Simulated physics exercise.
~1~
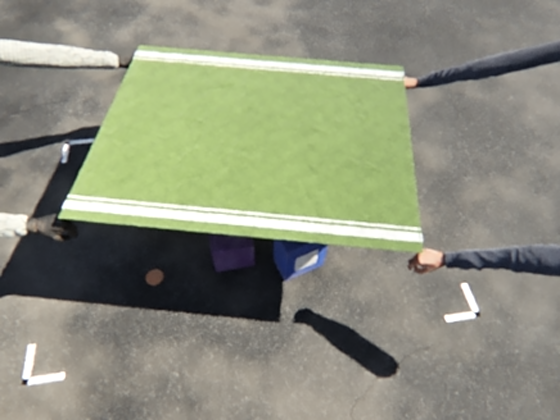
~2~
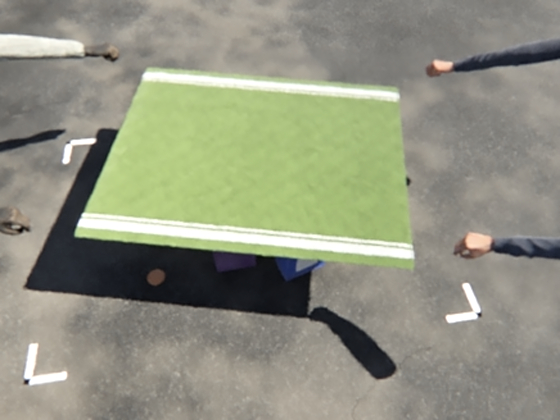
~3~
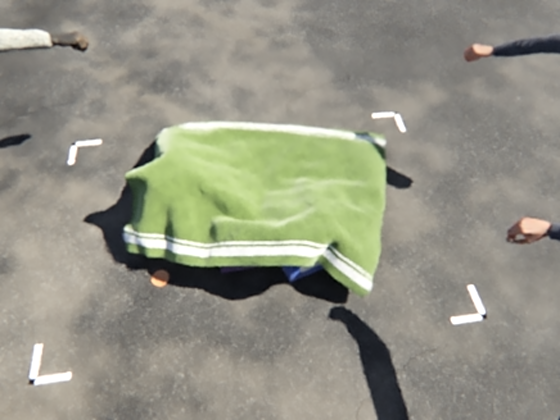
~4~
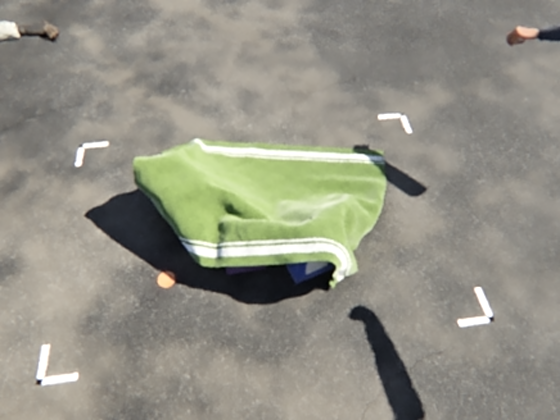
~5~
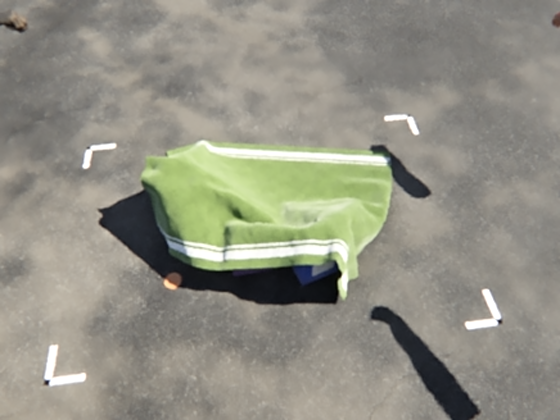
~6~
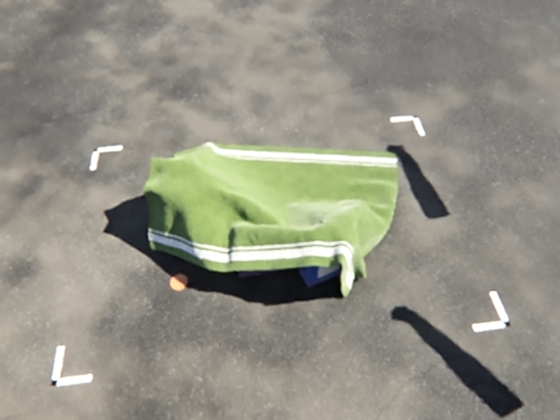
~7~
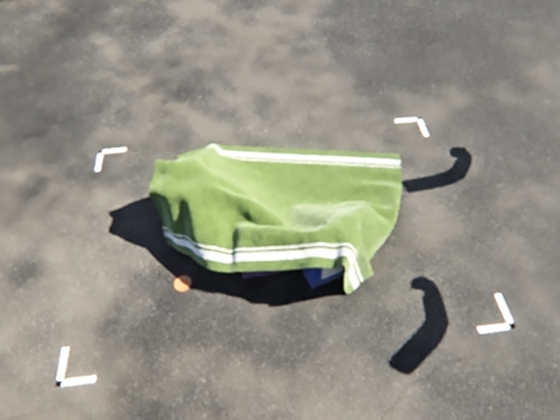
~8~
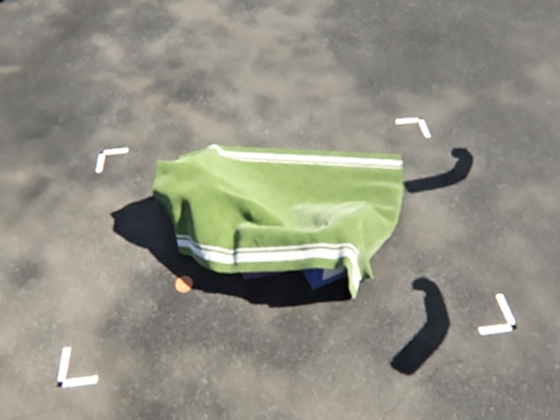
On sunlit grey ground, four hands releasing a green white-striped blanket, which drops and crumples over boxes, leaving an orange lid uncovered.
